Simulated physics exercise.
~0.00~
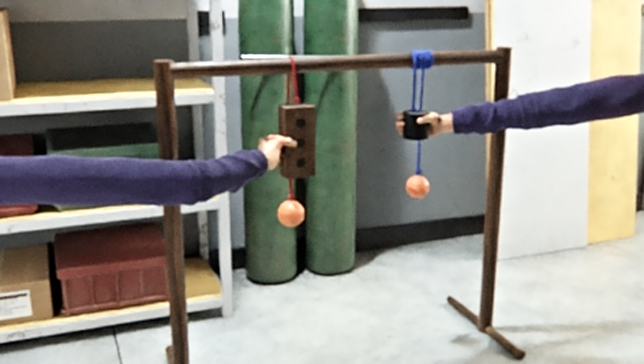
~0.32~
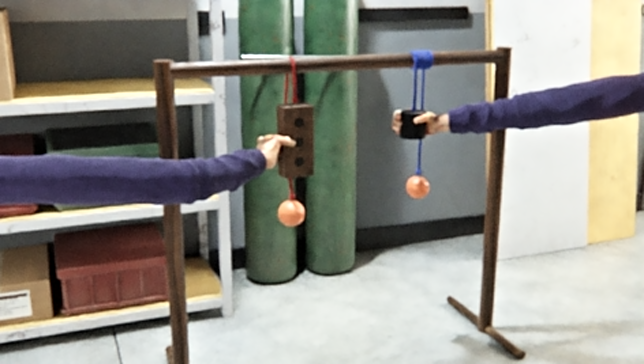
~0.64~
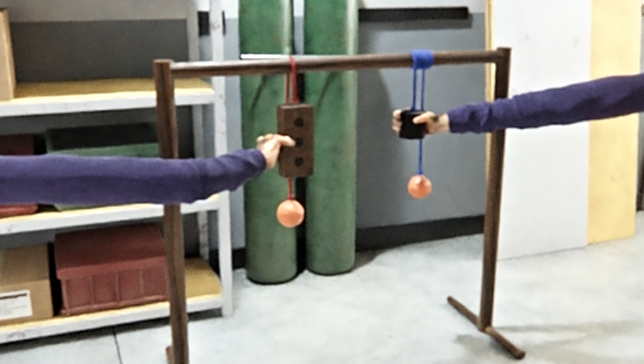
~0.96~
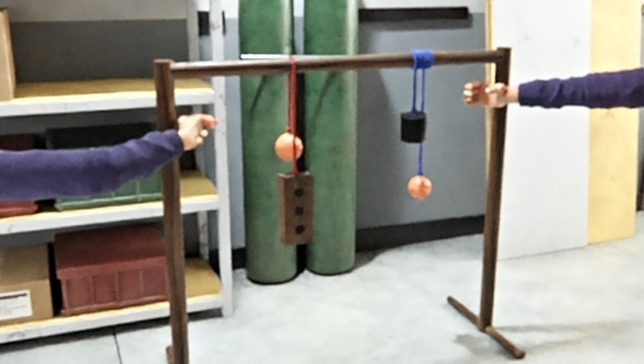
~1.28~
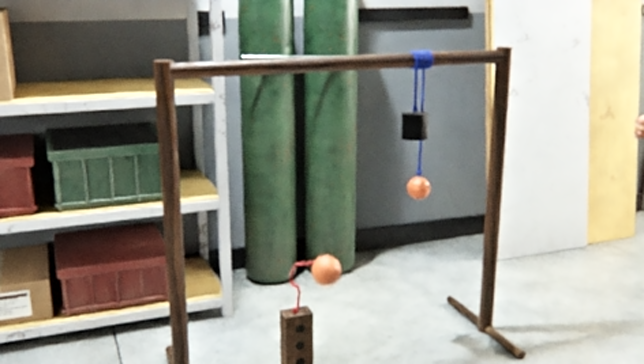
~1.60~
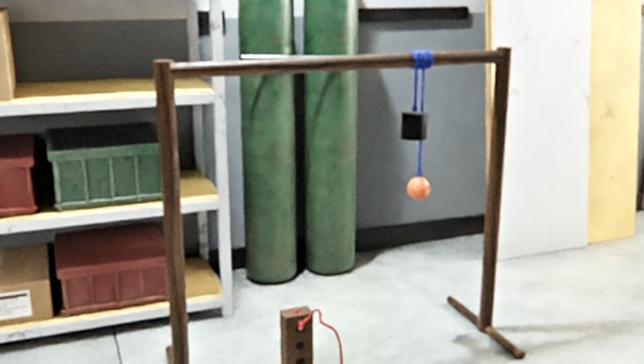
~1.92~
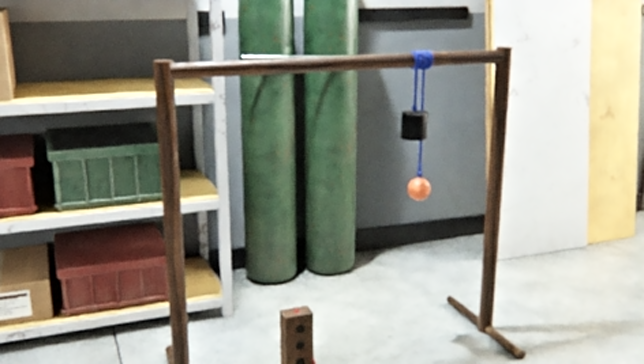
Two hands let go of a brown brick and a small black block hung over a rail with oranges as counterweights, and the brick dropped to the floor, pulling its red cord and orange down, while the black block stayed hanging on its blue cord.
